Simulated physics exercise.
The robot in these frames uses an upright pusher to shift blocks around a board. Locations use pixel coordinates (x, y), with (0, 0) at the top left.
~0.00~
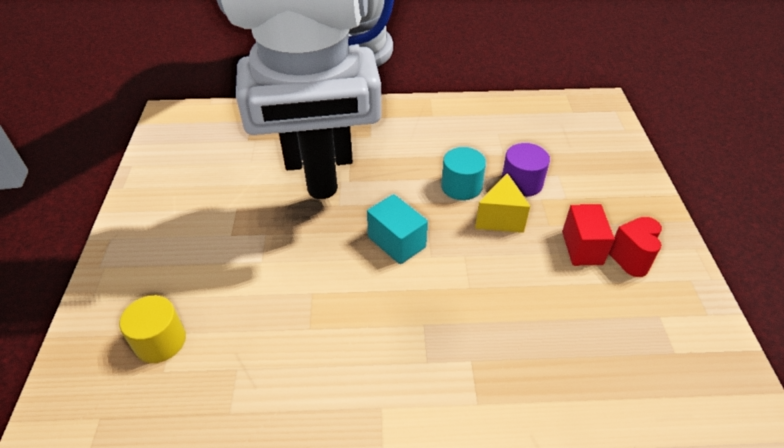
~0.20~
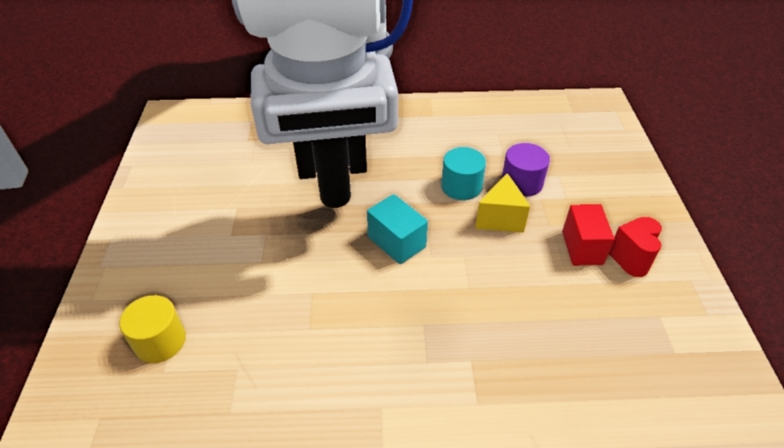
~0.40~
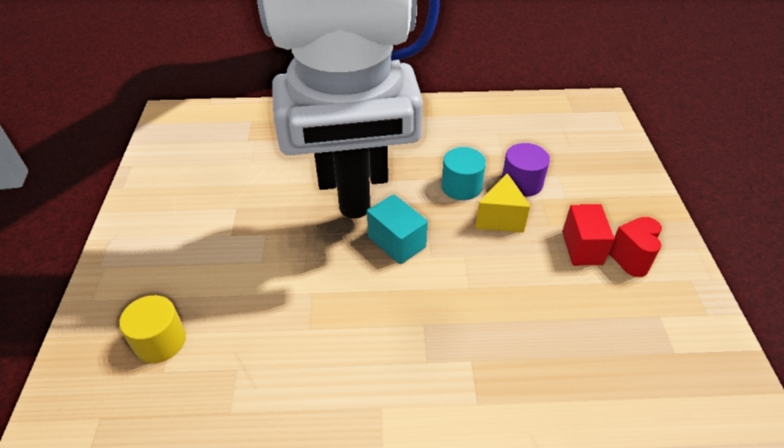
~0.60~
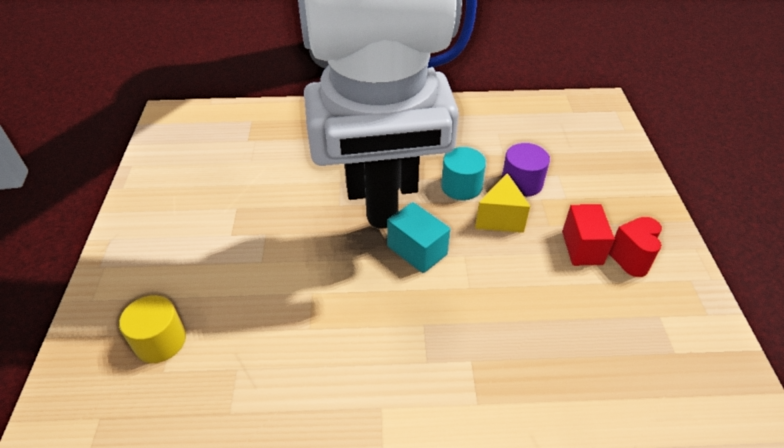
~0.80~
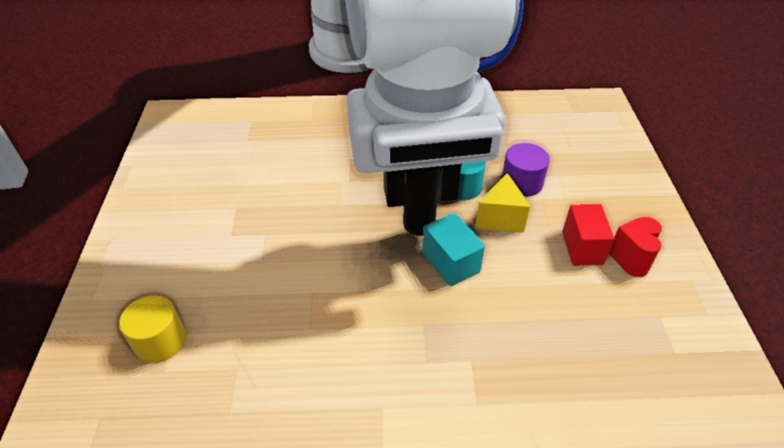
A robot arm's upright black pusher moves right and slightly toward the viewer across a wooden board until it reaches a turquoise block. It then pushes the block rightward, turning it a little and partly covering the turquoise cylinder behind, while the yellow, purple and red pieces stay still.
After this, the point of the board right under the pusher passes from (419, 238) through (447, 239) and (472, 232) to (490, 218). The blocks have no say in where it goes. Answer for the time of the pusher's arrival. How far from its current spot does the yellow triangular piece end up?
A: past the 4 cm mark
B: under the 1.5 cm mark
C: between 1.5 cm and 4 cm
The answer is C.
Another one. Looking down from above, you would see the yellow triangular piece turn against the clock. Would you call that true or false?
False
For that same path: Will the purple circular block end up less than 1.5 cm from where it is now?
Yes, that is how it ends up.
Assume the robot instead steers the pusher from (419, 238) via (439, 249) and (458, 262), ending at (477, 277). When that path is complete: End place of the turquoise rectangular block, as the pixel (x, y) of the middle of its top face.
Most likely (524, 273).
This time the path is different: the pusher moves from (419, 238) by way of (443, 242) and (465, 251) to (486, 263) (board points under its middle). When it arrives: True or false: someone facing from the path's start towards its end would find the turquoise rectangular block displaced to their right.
True
On the path given first. Halfway along, pusher (462, 224); turquoise rectangular block (472, 243), turned 15° clockwise.
At the end, pusher (492, 205); turquoise rectangular block (472, 243), turned 15° clockwise; turquoise circular block unmoved; yellow triangular piece (533, 184), turned 30° clockwise; purple circular block (532, 153).
